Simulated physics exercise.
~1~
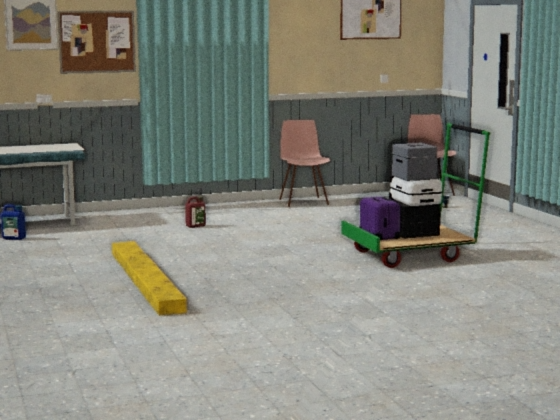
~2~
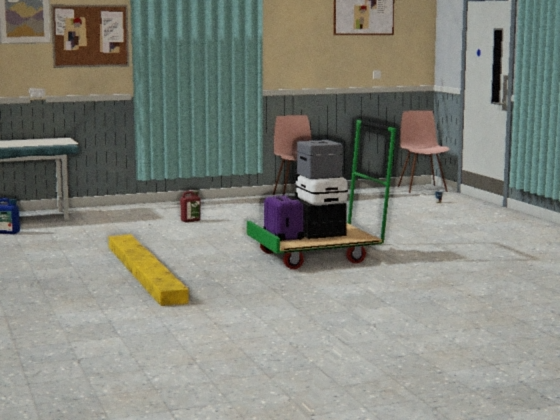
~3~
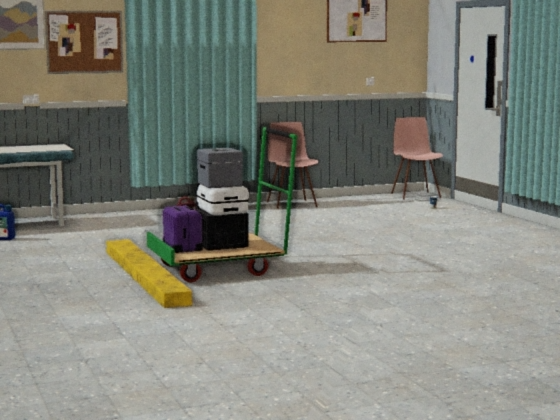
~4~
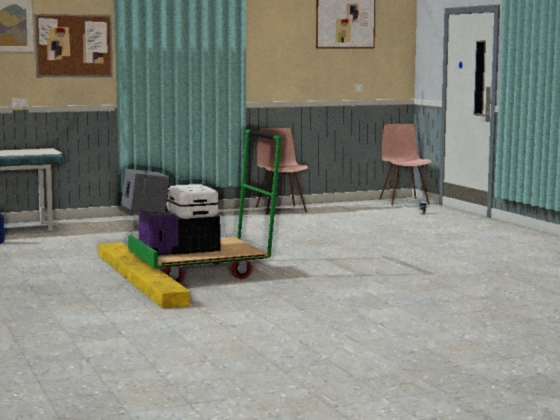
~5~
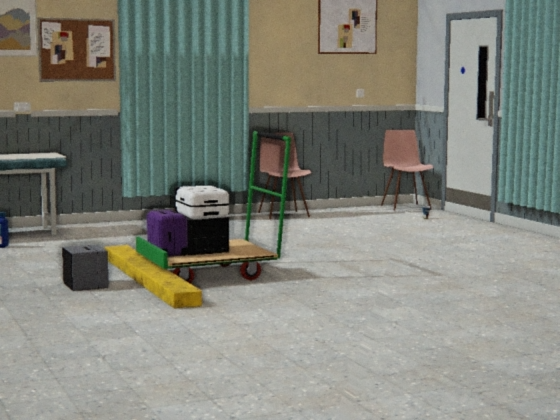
In this clip, a green-framed trolley carrying a purple suitcase, black crate, white suitcase and grey toolbox rolls left until it meets a yellow kerb and stops. The grey toolbox topples forward from the stack and lands on the floor beyond the kerb, while the rest stay aboard.
